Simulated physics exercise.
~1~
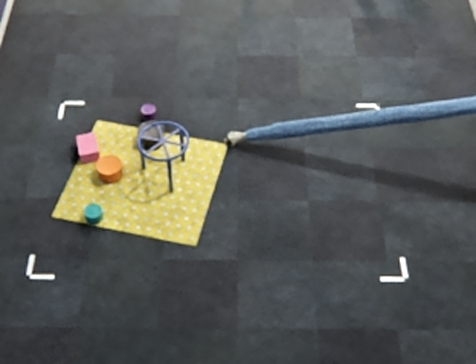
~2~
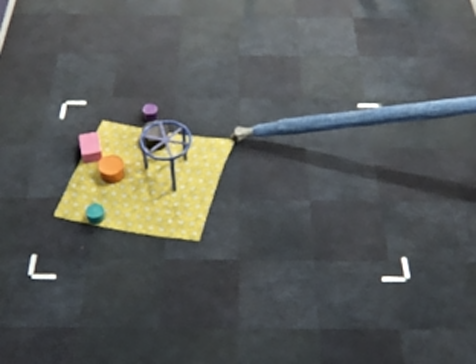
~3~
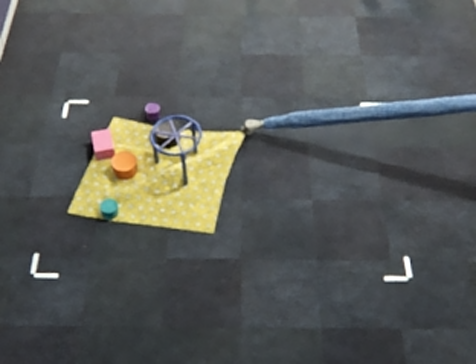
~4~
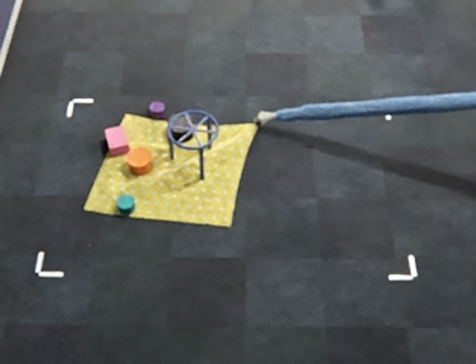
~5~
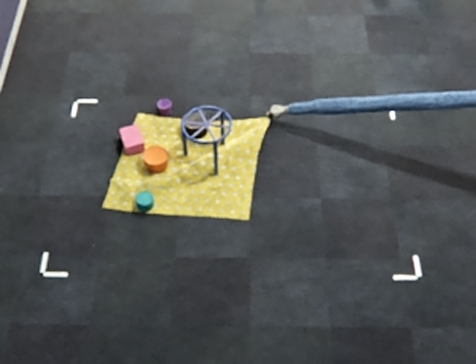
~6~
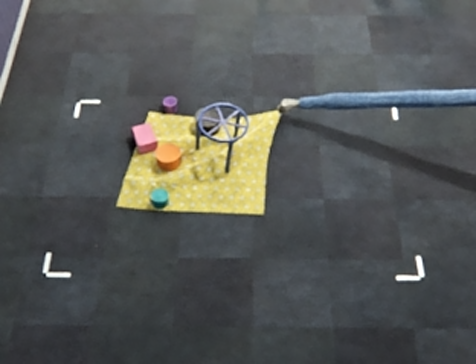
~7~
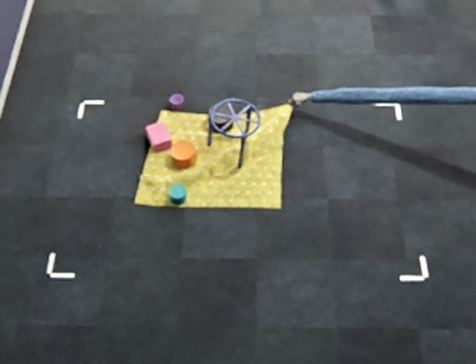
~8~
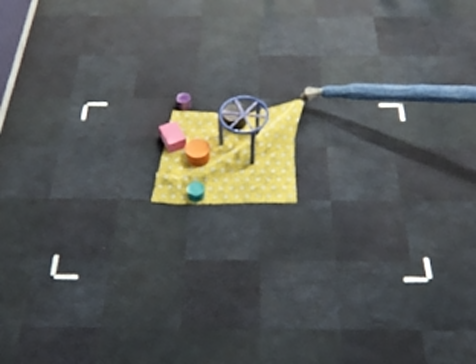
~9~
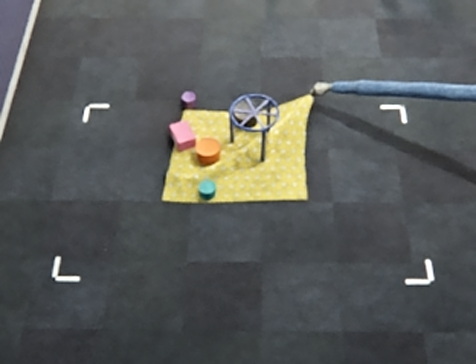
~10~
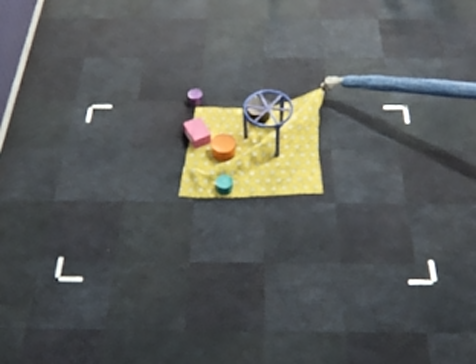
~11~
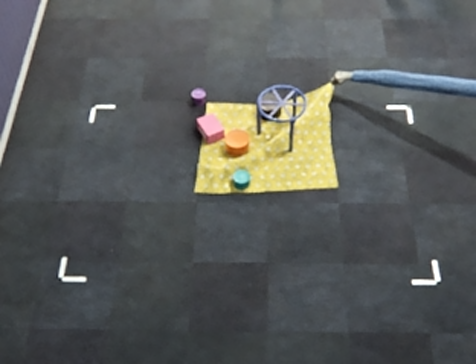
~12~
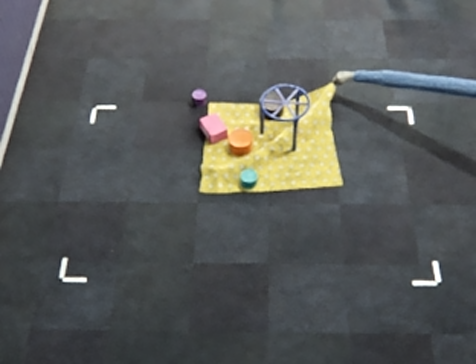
A dark tiled floor, with white corner marks and a pale line at the left, is seen from high above. On a yellow patterned dust sheet left of centre sit a pink box, an orange bucket, a teal tub and a blue stool with a black bucket by it, while a small purple bin rests at the top edge. A long blue arm from the right holds the sheet's upper right corner. It pulls the sheet right and slightly upward, and the things ride along, the view shifting slightly. The purple bin also ends farther right, just off the upper left corner. Finally the sheet lies right of centre, creased toward the arm, the stool still upright.
